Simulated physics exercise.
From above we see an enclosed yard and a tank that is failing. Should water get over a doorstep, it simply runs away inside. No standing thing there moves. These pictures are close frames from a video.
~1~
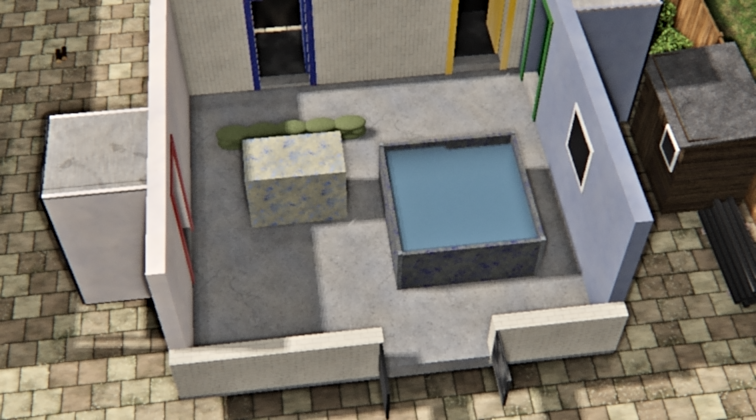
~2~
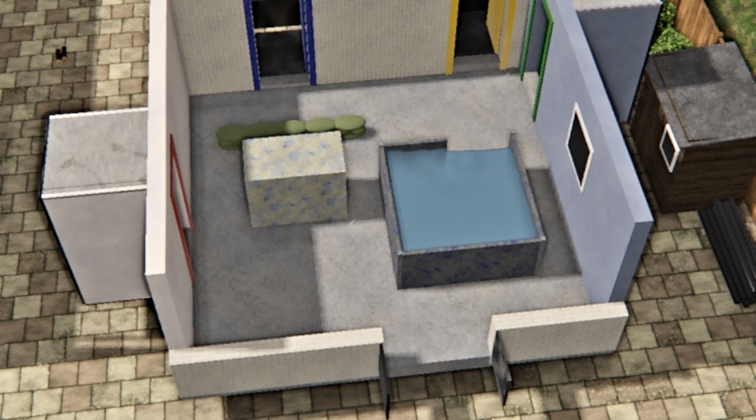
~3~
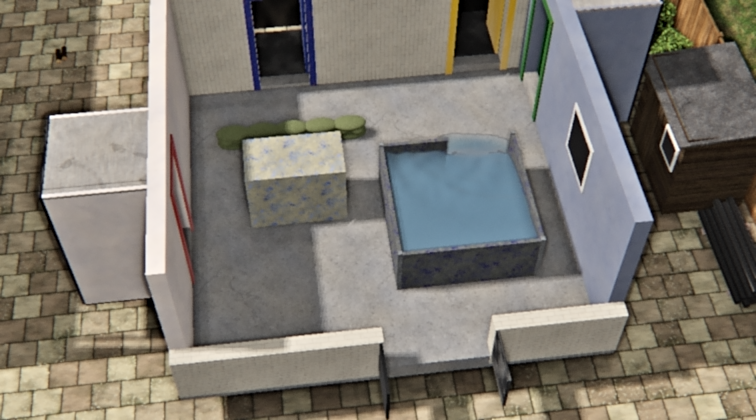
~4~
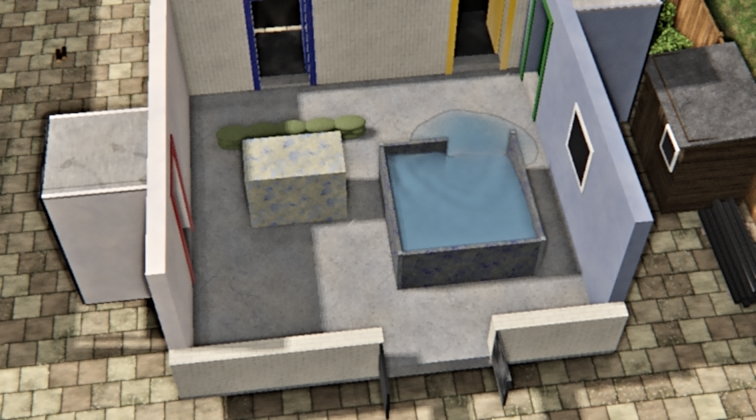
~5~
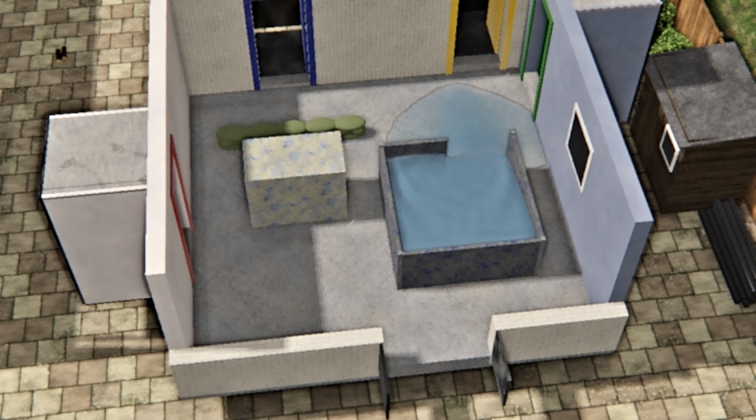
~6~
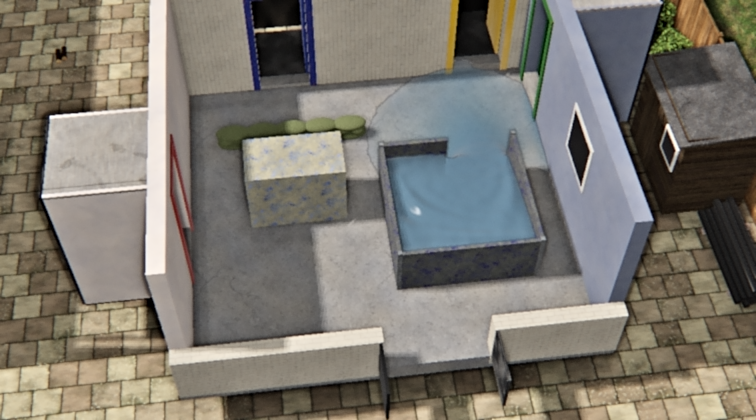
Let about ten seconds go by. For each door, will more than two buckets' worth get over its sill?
In the end the blue door goes beyond what's allowed there, the red door stays inside what's allowed there, the yellow door goes beyond what's allowed there, the green door goes beyond what's allowed there.
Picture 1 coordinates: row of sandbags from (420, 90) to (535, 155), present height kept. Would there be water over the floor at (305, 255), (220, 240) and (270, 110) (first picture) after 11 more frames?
In order - unaffected; unaffected; swamped.
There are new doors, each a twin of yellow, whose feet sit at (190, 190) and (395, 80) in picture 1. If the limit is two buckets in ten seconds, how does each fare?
Well, the earlier one is below the limit, while the later one is above the limit.
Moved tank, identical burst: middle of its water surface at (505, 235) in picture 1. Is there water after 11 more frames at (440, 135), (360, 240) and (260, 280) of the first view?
Going through them in that order: Waterlogged, still bare and still bare.
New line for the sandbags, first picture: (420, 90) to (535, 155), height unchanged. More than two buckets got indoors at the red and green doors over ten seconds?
Result - red door: Within limit; green door: Within limit.
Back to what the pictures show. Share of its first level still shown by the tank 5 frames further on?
That comes to some 68 per cent.
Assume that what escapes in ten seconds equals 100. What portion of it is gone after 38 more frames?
Around 65 percent.
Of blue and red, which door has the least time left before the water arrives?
The blue-painted one.
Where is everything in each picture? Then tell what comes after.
In the first frame, still water in the tank at (459, 194).
In the second frame, the front is at a hidden place, out from the gap on the tank's far side.
In the third frame, the front is at a hidden place, out from the gap on the tank's far side.
In the fourth frame, water pours out on the tank's far side and has run to (452, 113).
In the fifth frame, water pours out on the tank's far side and has run to (463, 88).
In the sixth frame, the front is at (462, 63), out from the gap on the tank's far side.
A moment on, water covers 25 % of the floor; the blue door not reached, the red door not reached, the yellow door far over two buckets in, the green door wet at the sill, nothing in.
Next, water covers 30 % of the floor; the blue door wet at the sill, nothing in, the red door not reached, the yellow door far over two buckets in, the green door over two buckets in.
Then, water covers 40 % of the floor; the blue door under two buckets in, the red door not reached, the yellow door far over two buckets in, the green door over two buckets in.
Later, water covers 75 % of the floor; the blue door over two buckets in, the red door wet at the sill, nothing in, the yellow door far over two buckets in, the green door far over two buckets in.
In the end, water covers 95 % of the floor; the blue door far over two buckets in, the red door wet at the sill, nothing in, the yellow door far over two buckets in, the green door far over two buckets in.
